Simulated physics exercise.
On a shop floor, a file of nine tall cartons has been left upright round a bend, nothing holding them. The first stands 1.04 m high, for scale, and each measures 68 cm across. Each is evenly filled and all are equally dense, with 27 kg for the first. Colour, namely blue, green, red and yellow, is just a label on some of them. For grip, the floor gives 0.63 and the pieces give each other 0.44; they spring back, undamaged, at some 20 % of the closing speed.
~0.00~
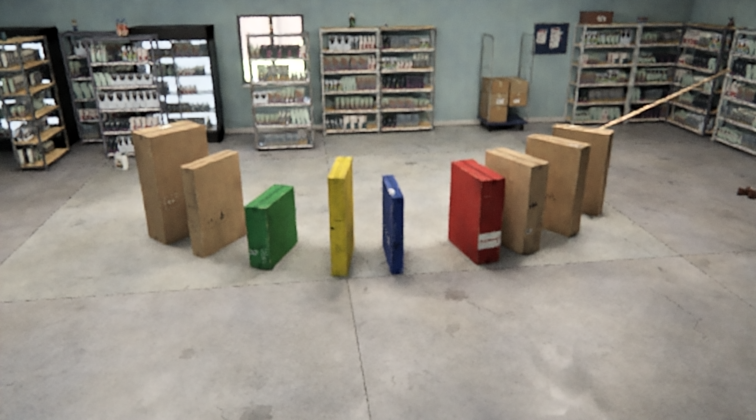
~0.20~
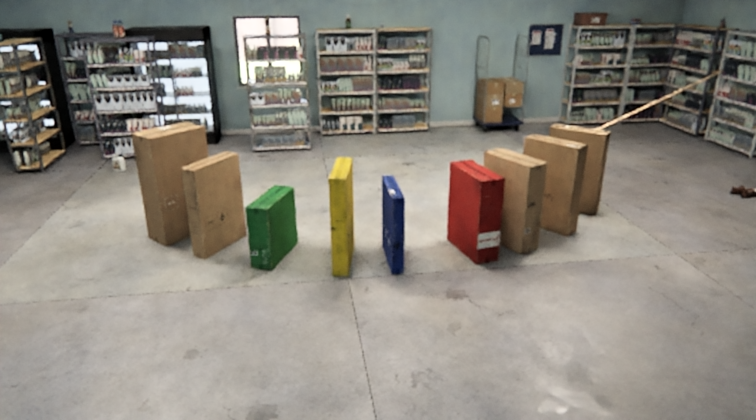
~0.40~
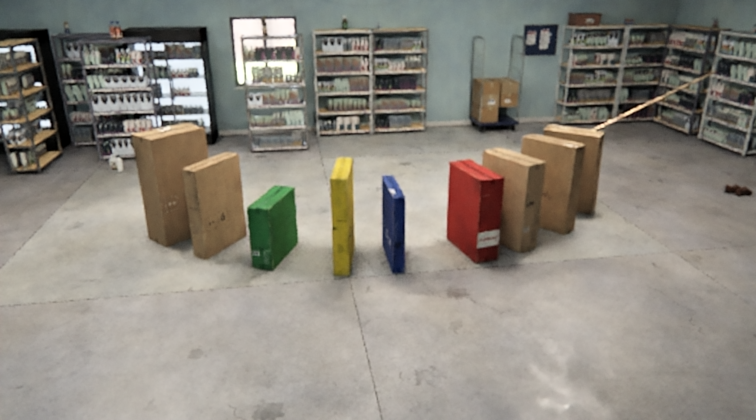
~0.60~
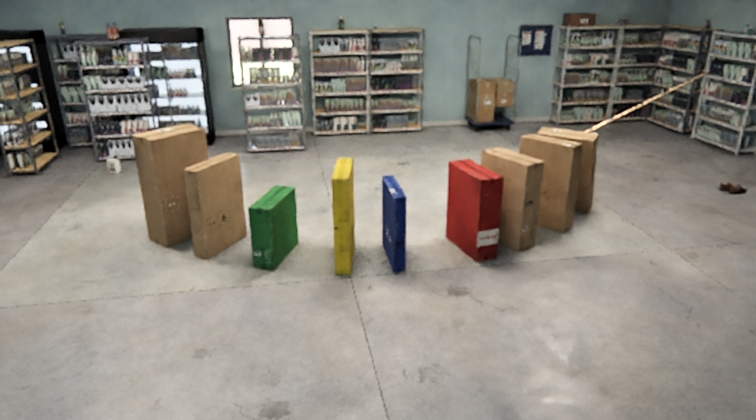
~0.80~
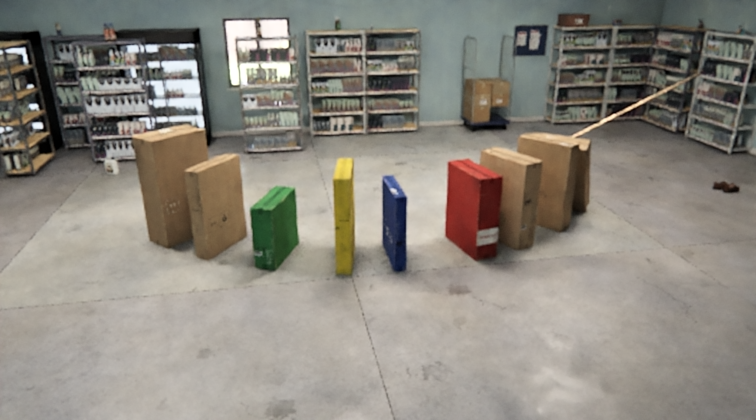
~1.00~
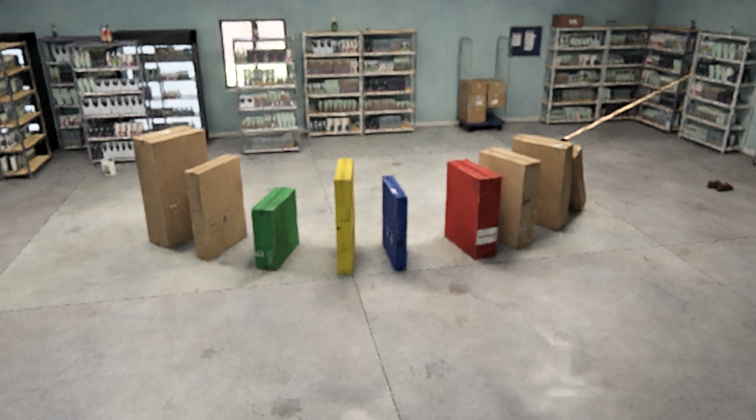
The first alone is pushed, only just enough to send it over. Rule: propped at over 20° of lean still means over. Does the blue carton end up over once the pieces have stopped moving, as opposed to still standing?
Yes, oh, that one is a goner.
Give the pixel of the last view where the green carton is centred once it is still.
Its centre ends up near pixel (248, 234) in the last picture.
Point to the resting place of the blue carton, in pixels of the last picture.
Look near (360, 246) in the last frame.
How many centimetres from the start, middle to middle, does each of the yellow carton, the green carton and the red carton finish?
Displacements: Yellow = 60, green = 40, red = 60 (cm).
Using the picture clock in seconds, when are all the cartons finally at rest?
Rest time: Around 4.0 s.
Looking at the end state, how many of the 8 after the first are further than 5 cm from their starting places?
Count: 7.
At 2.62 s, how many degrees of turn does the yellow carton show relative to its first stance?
Roughly 40°.
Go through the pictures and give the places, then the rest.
In the first frame (pixels give the middle of a visible side; the camera moves round a little), pole end 15 cm from the first carton; blue carton (398, 237); green carton (283, 227); yellow carton (338, 229); none of the others has stirred.
The second frame shows pole end 30 mm from the first carton; blue carton (398, 237).
The third frame shows pole end pushing; blue carton (399, 237); none of the others has stirred.
The fourth frame shows pole end pushing; blue carton (400, 236); none of the others has stirred.
The fifth frame shows pole end stopped; blue carton (401, 235); none of the others has stirred.
The sixth frame shows pole end (567, 140) stopped; blue carton (401, 235); green carton (287, 228); yellow carton (344, 229); steepest lean 5°, the carton at (566, 189); one has shifted.
After 1.92 s, 2 of the 8 other cartons over; blue carton unmoved; red carton 19° from how it stood.
After 2.62 s, 5 of the 8 other cartons over; blue carton 54° from how it stood; red carton 74° from how it stood.
In the end (4.2 s), 6 of the 8 other cartons over; blue carton 70° from how it stood; red carton lying flat; green carton 73° from how it stood. Two left standing. From the last view, middles, blue carton near (360, 246), red carton near (425, 236).
